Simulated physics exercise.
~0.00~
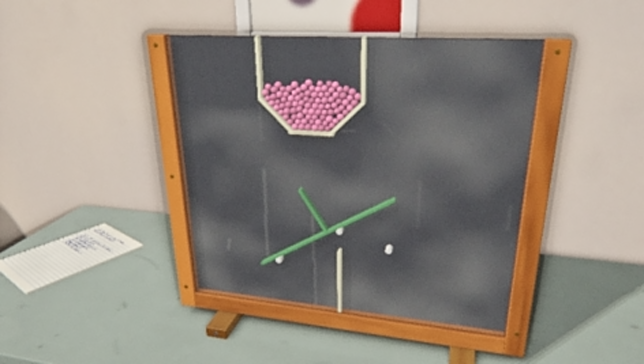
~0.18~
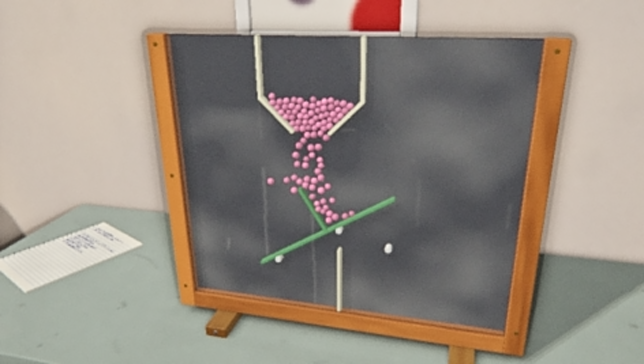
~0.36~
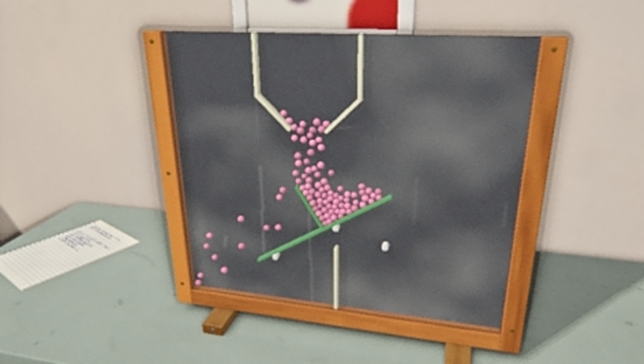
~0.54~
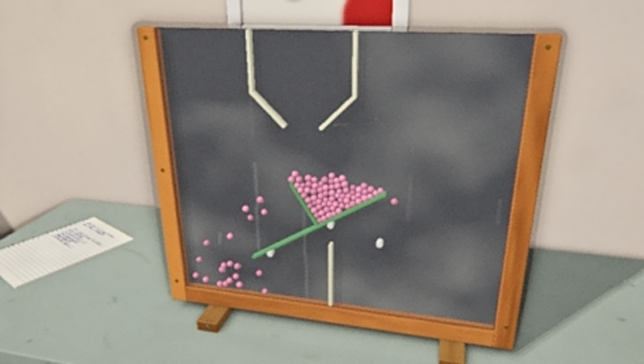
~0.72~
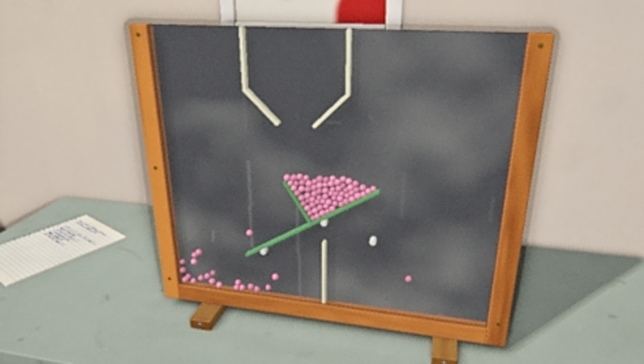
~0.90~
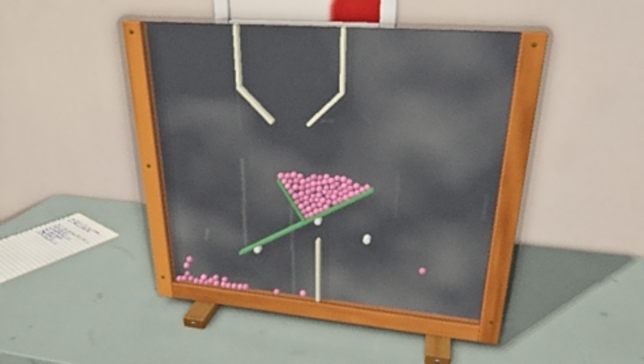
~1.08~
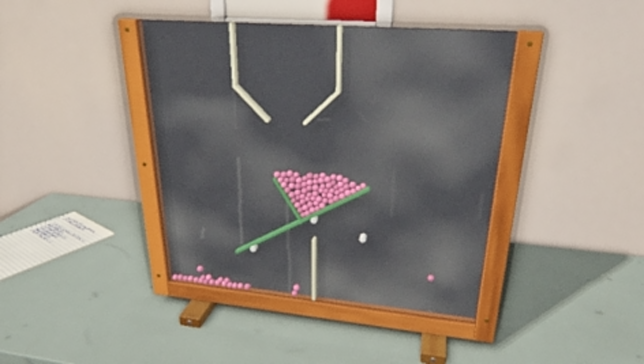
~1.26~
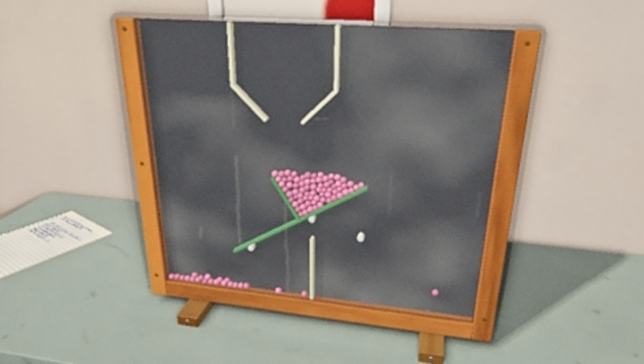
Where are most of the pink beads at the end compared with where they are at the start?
At the start the pink beads are all held in the hopper at the top of the board. By the end most of them rest lower down, piled on the tilted green tray, with a smaller share on the floor of the left bin.
